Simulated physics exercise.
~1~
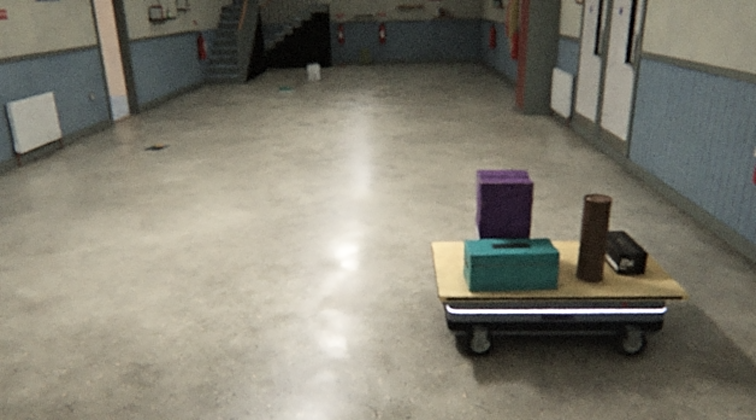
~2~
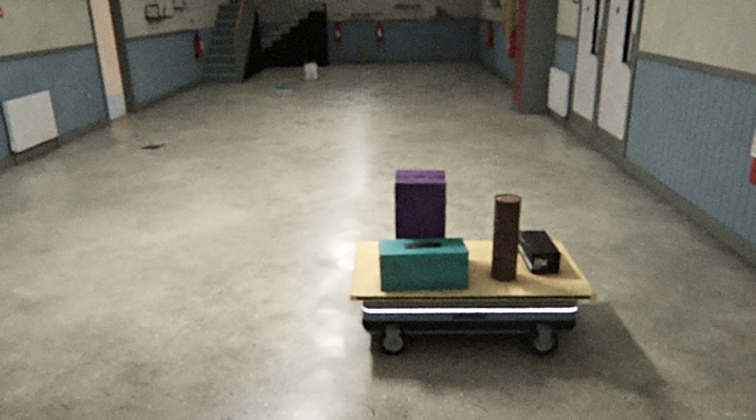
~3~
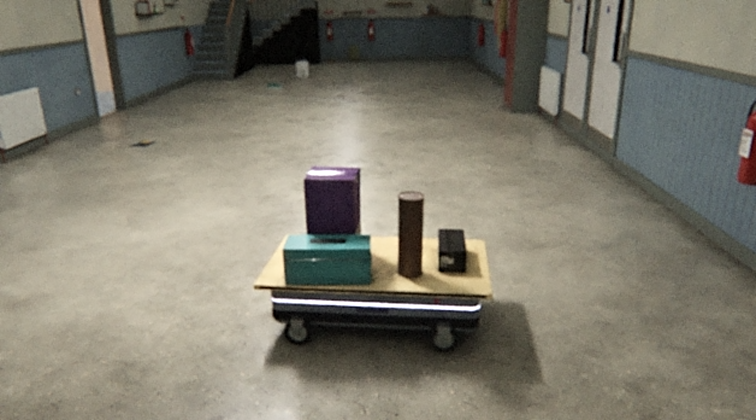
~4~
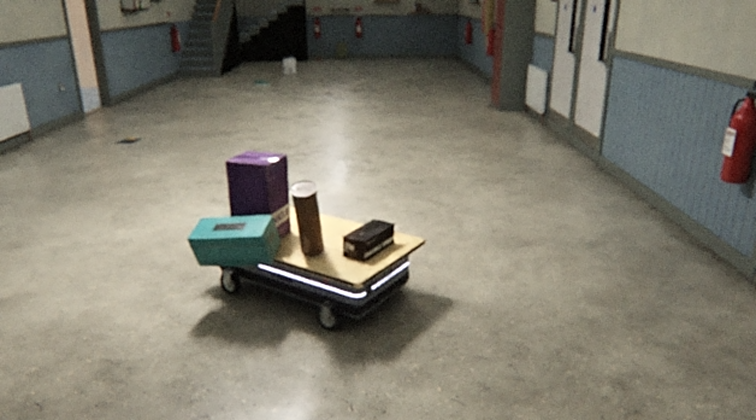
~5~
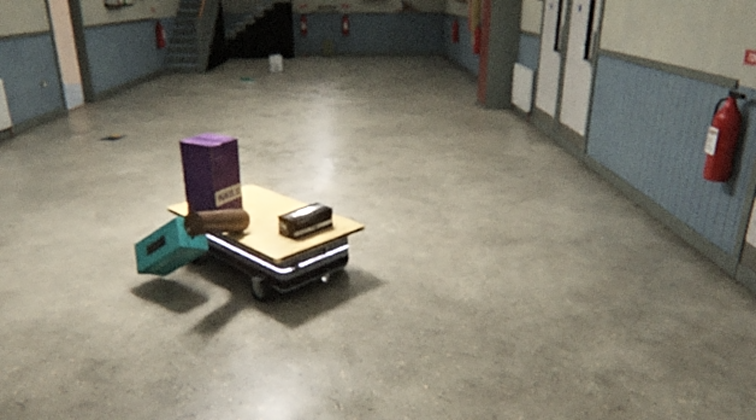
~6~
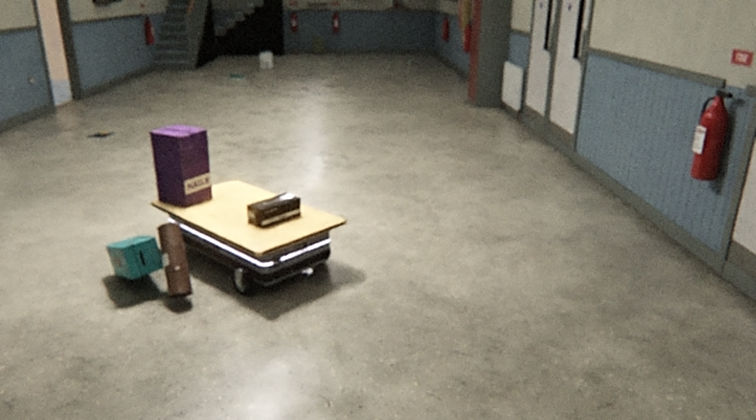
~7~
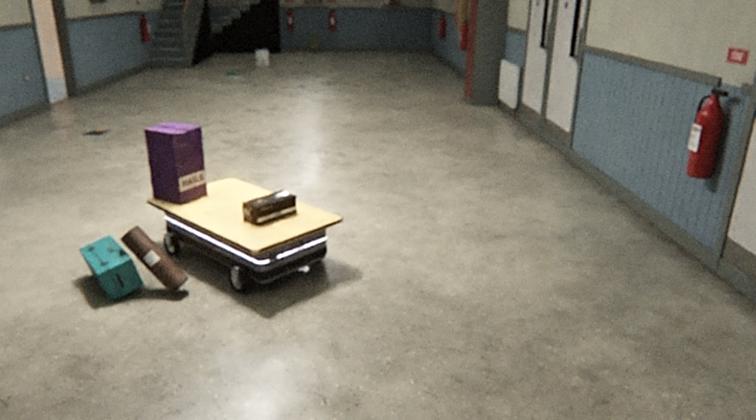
In a long hall with blue-panelled walls and a concrete floor, seen from slightly above, a low wheeled cart stands at the right. Its pale deck carries a turquoise toolbox in front, a purple box behind it, an upright brown canister and a small black parcel to the right. The cart rolls left, then swings round into a turn away from the viewer. The toolbox slides off the deck's left side, and the canister tips over and drops after it. The cart comes to rest with the purple box upright and the parcel still aboard, the fallen pair together on the floor beside it.
